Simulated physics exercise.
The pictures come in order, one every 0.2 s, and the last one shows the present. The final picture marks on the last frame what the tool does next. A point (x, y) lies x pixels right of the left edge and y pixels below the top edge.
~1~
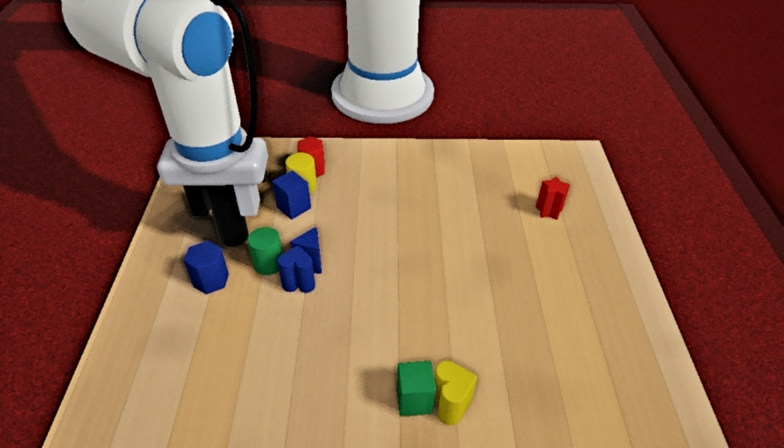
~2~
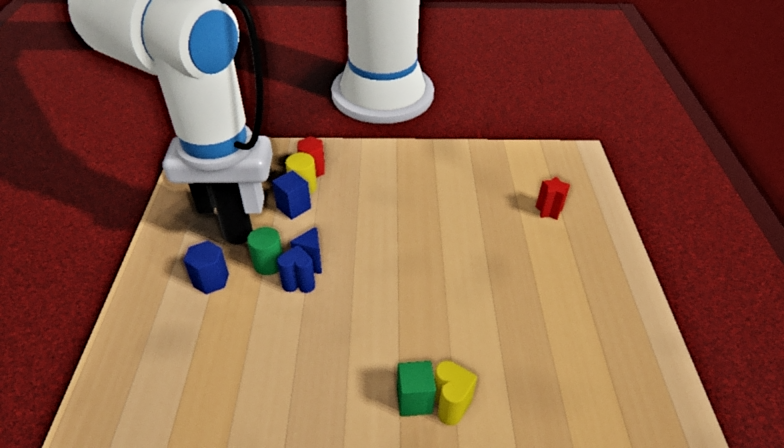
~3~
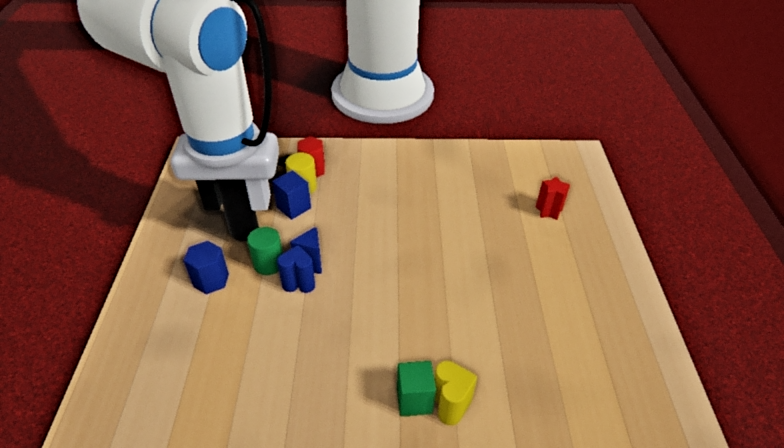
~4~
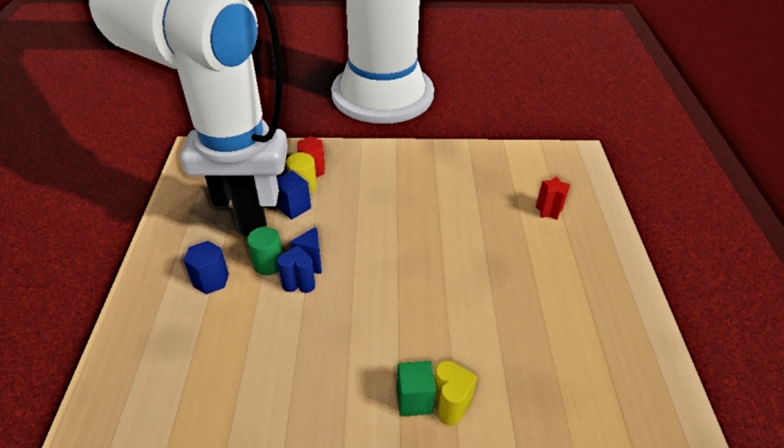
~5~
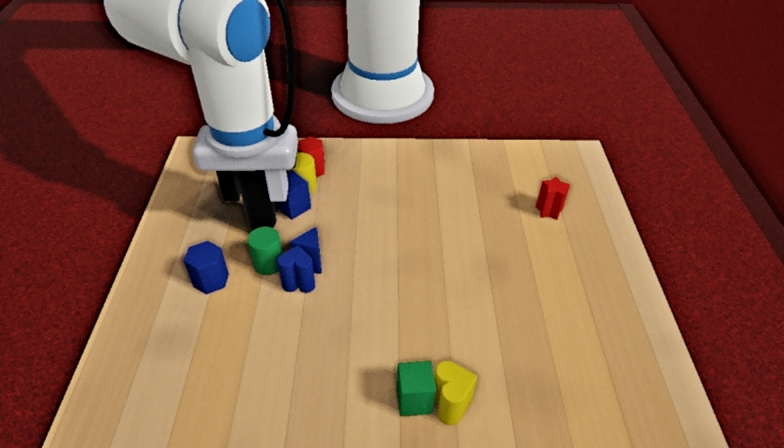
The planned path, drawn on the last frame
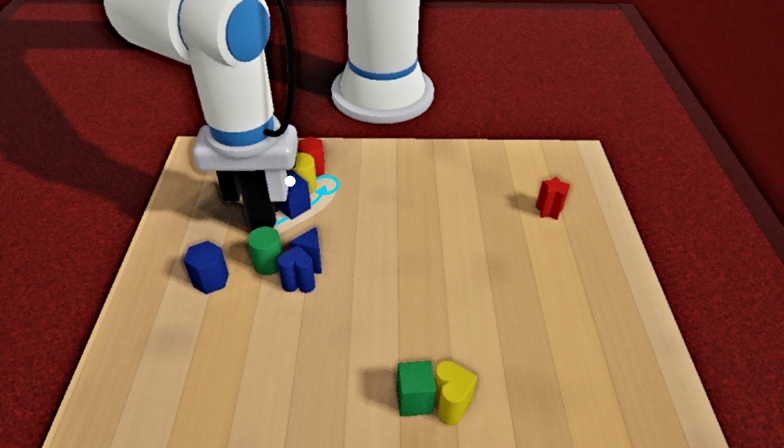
A white and blue robot arm slid its black tool slowly to the right, edging in behind the green cylinder near a cluster of colored blocks on the wooden table, while every block stayed still.
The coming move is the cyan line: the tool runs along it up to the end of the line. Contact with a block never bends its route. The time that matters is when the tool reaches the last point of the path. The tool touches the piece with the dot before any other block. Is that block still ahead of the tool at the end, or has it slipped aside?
I think it holds its spot in front.
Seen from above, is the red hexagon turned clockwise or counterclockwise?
The turn is clockwise.
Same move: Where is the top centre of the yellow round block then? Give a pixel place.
If I read the scene right, the answer is (296, 133).
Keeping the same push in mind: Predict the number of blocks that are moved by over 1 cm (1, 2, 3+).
The count is three or more.
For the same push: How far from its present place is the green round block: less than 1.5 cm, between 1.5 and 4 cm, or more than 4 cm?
I reckon it covers less than 1.5 cm.
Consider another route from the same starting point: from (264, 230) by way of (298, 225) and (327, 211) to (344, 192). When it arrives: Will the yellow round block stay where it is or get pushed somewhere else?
That block ends up displaced.
The line goes from (264, 230) via (290, 216) and (314, 203), ending at (325, 185); the dot is on the blue square.
On the path given first. One third of the way, tool (289, 210); blue square (298, 173), turned 40° anticlockwise; yellow round block (301, 155); red hexagon (313, 140).
Two thirds of the way, tool (313, 196); blue square (313, 158), turned 65° anticlockwise; yellow round block (303, 143); red hexagon (318, 130).
At the end, tool (324, 178); green round block unmoved; blue square (316, 143), turned 80° anticlockwise; yellow round block (296, 133); red hexagon (320, 126), turned 25° clockwise.
